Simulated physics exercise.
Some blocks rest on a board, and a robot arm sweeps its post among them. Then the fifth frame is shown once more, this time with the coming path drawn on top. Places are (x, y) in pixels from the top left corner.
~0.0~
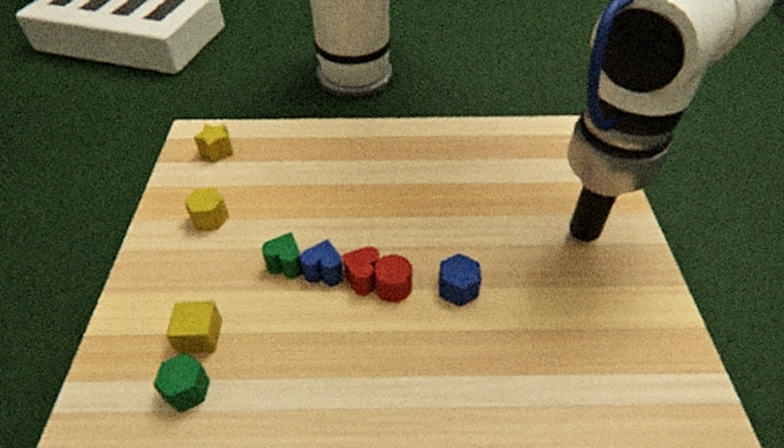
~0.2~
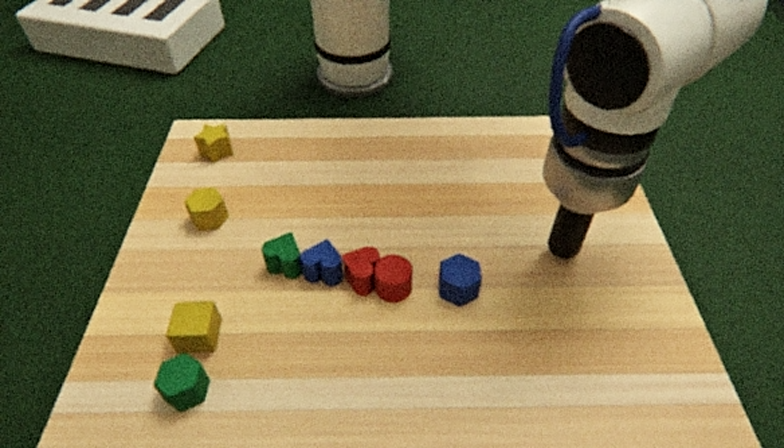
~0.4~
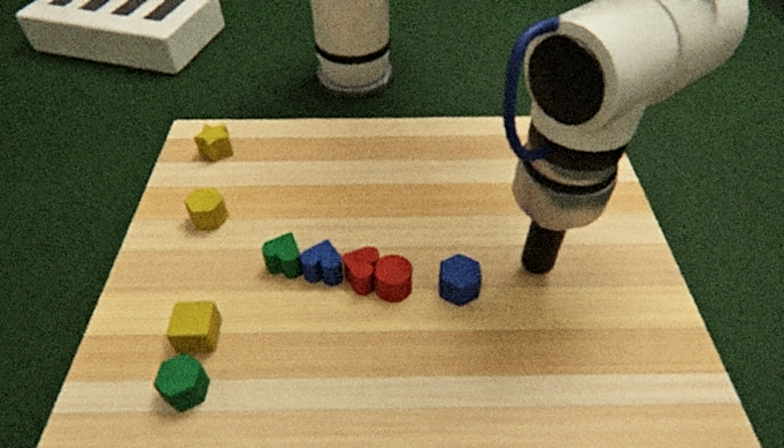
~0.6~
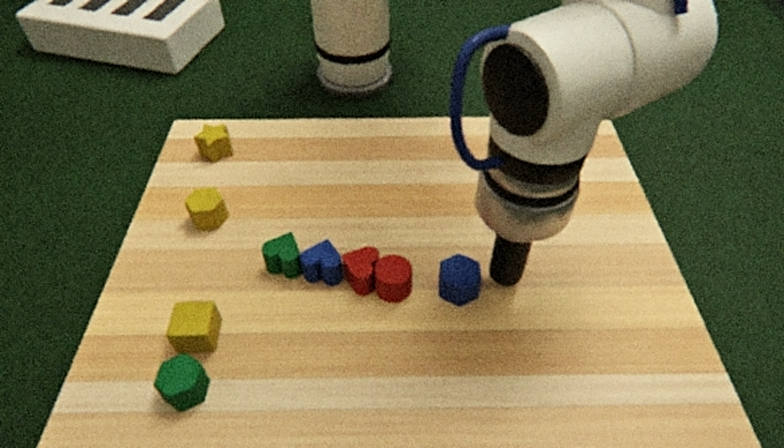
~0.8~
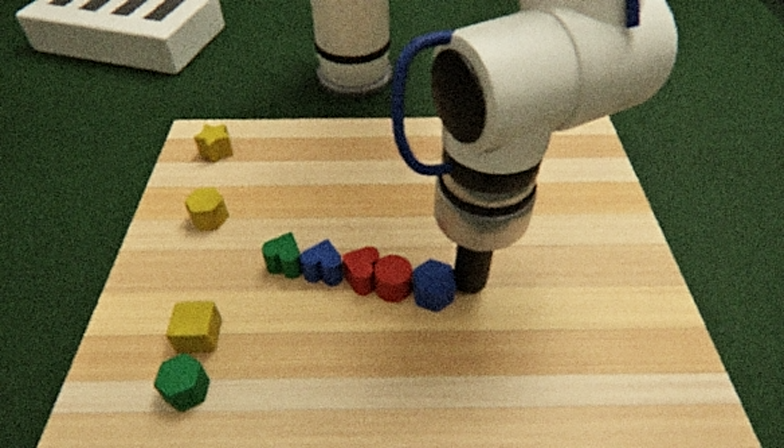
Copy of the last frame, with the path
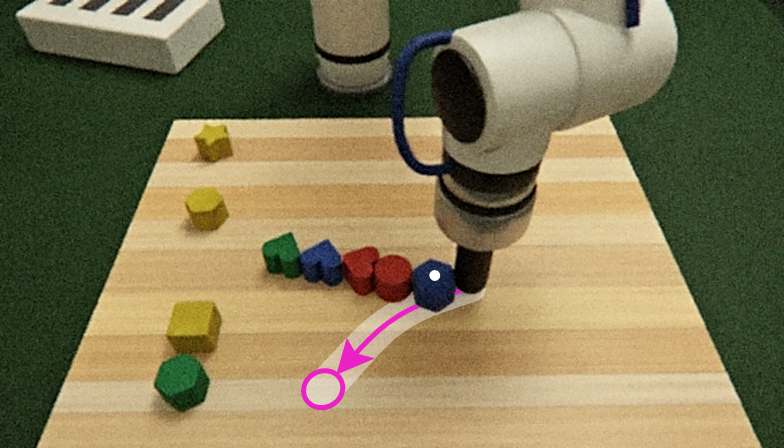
A robot arm swept its dark post leftward across a wooden board and pushed the blue hexagon up against the red round block, while the other colourful blocks stayed where they were.
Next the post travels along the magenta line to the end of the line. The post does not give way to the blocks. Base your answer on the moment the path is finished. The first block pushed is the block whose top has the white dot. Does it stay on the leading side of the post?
I'd say the block whose top has the white dot is still out in front of the post at the end.
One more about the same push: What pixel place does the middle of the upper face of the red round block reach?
Put as a pixel place, it's (354, 284).
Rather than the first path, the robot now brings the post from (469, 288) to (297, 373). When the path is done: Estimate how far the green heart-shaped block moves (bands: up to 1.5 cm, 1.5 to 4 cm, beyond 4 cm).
My answer is that it shifts under 1.5 cm.
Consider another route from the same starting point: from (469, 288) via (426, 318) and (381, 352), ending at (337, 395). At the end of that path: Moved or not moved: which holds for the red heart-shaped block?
At the end of the path, it will have moved.
The line goes from (469, 288) through (415, 307) and (367, 341) to (323, 389); the dot is on the blue hexagon.
The first path, step by step. One third of the way, post (414, 301); blue heart-shaped block (316, 253); red heart-shaped block (352, 253), turned 30° clockwise; red round block (355, 284); blue hexagon (384, 310), turned 25° anticlockwise.
Two thirds of the way, post (366, 336); blue heart-shaped block (316, 253); red heart-shaped block (352, 253), turned 30° clockwise; red round block (354, 284); blue hexagon (333, 351), turned 35° anticlockwise.
At the end, post (322, 383); blue heart-shaped block (316, 253); red heart-shaped block (352, 253), turned 30° clockwise; red round block (354, 284); blue hexagon (280, 398), turned 20° anticlockwise.
